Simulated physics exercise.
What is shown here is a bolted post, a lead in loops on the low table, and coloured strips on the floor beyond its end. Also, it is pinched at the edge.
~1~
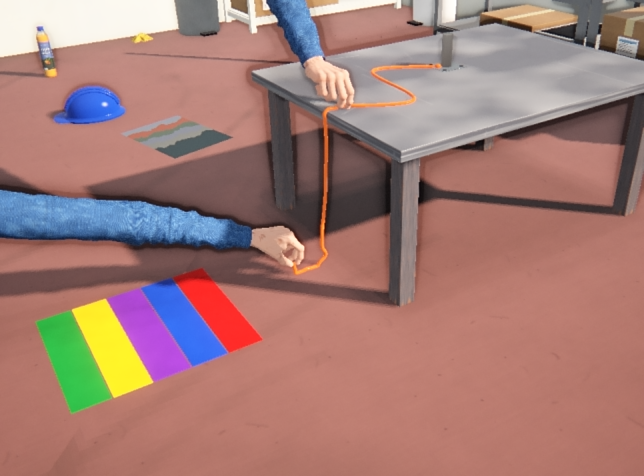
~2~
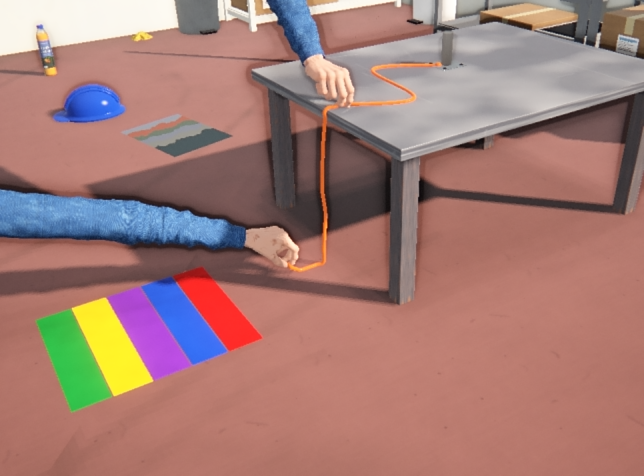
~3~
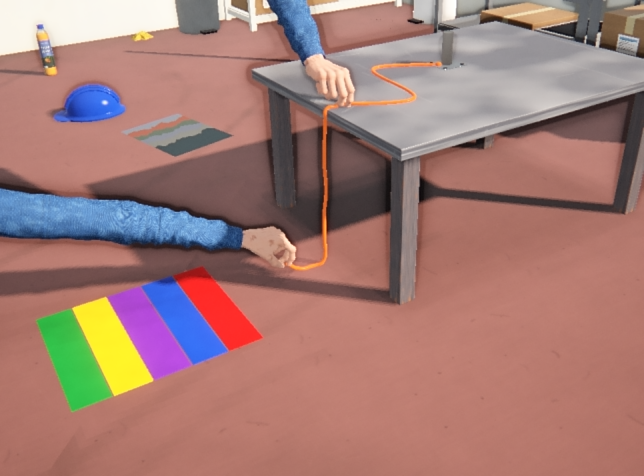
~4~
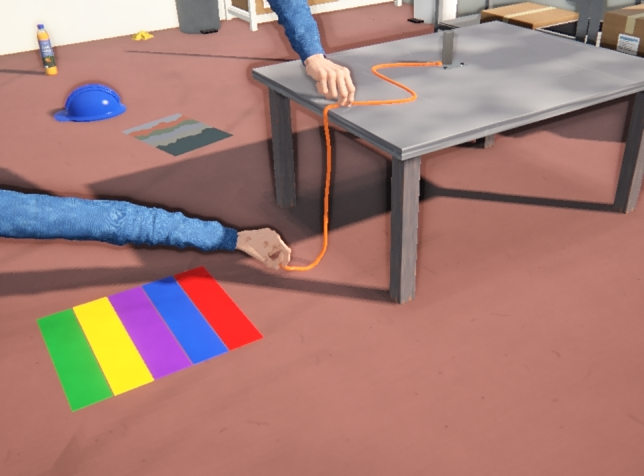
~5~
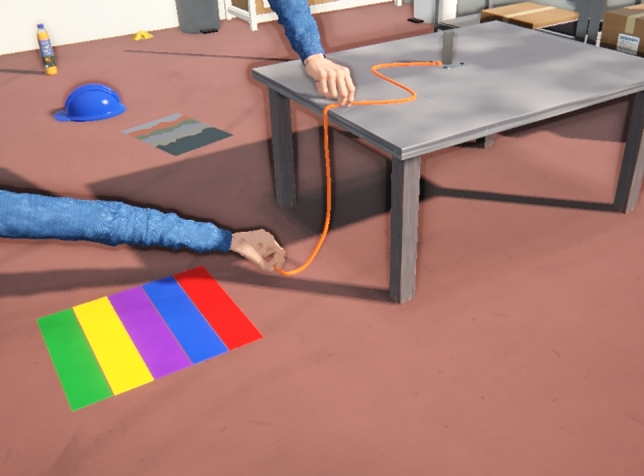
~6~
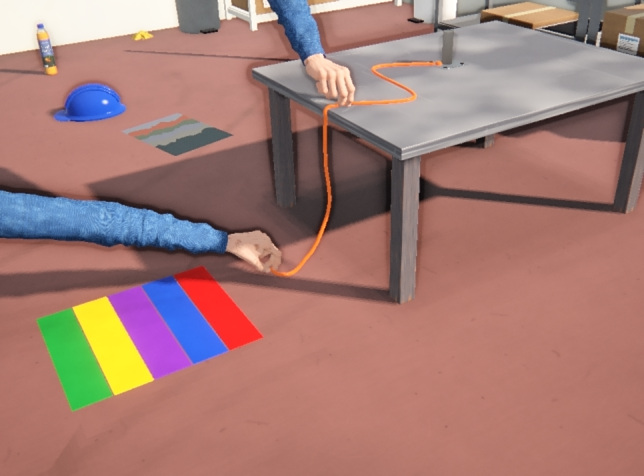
One hand pinching an orange cord at the table edge while another draws its lower end slightly left near coloured floor strips.
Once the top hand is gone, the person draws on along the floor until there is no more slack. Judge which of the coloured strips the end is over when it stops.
It is over the green strip.
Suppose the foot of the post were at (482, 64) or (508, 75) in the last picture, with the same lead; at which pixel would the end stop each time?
Near (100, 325) and (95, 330).
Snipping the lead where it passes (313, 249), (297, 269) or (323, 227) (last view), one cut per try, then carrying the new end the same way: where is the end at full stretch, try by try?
In order, it ends up near (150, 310), (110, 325) and (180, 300).
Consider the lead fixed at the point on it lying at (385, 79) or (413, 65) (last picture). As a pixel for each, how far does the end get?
First try close to (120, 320), second close to (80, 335).
A little later, end near (133, 315); over purple.
Next, end near (92, 329); over yellow.
When it is tight, end near (67, 338); over green. The green one.
